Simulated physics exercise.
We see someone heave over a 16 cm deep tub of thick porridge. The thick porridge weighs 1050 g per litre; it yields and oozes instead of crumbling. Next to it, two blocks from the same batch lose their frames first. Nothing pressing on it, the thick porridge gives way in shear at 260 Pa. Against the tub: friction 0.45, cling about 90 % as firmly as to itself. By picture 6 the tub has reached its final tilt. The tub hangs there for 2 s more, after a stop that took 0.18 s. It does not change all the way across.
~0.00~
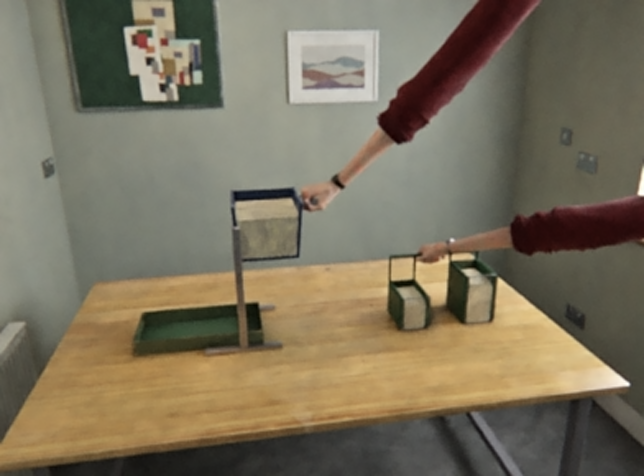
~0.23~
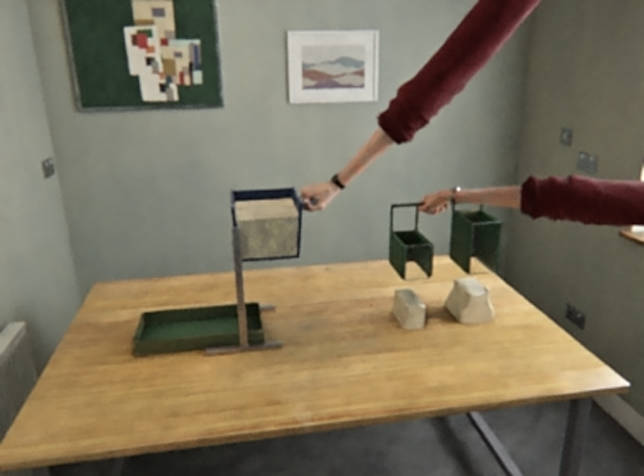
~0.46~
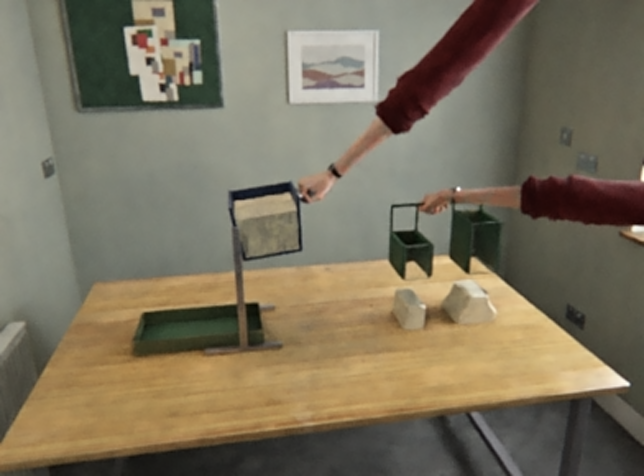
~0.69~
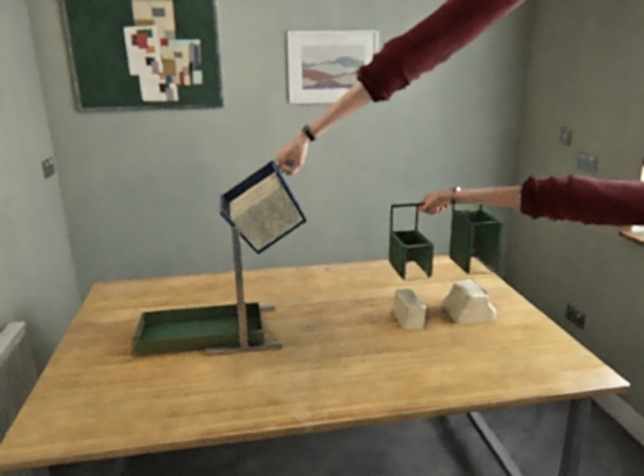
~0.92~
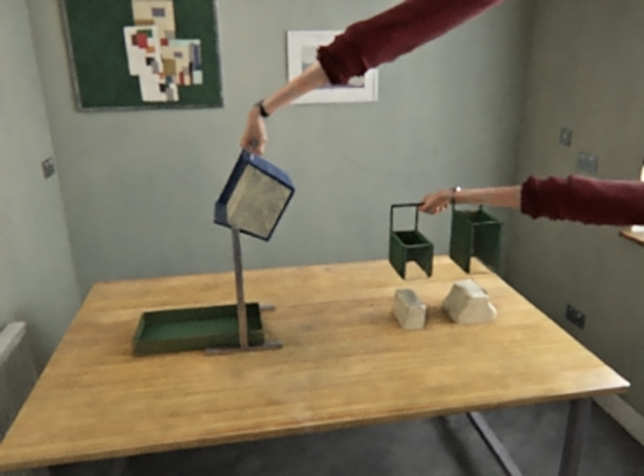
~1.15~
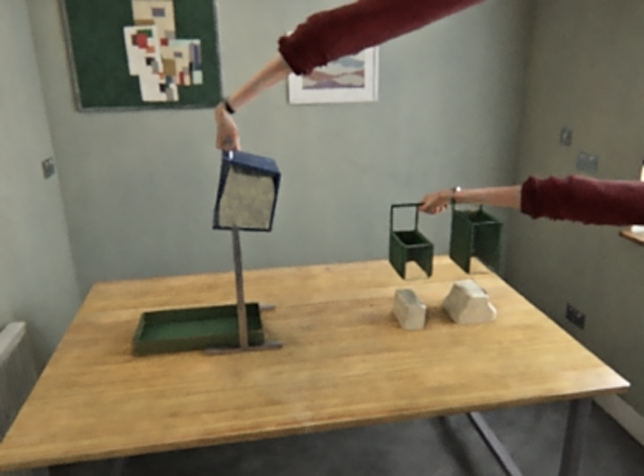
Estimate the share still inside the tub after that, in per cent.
I would say about 73 per cent.
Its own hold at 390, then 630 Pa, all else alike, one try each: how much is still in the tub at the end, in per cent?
About 100 % first, about 100 % second.
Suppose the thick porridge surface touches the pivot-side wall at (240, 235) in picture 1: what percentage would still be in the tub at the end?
It would be close to 100 percent.
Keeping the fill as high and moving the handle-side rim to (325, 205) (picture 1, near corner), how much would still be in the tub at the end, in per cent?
Roughly 45 %.
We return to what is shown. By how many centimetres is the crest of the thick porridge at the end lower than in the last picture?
6 cm.
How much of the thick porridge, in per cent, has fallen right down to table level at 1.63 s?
About 0 per cent.
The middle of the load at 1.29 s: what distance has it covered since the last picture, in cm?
Something like 2 cm, I'd say.
By 1.29 s, the tub is at 78 degrees and holds 99 %.
By 1.46 s, the tub is at 78 degrees and holds 91 %.
By 1.63 s, the tub is at 78 degrees and holds 82 %.
By 1.80 s, the tub is at 78 degrees and holds 75 %.
By 3.15 s, at the end, the tub is at 78 degrees and holds 73 %.
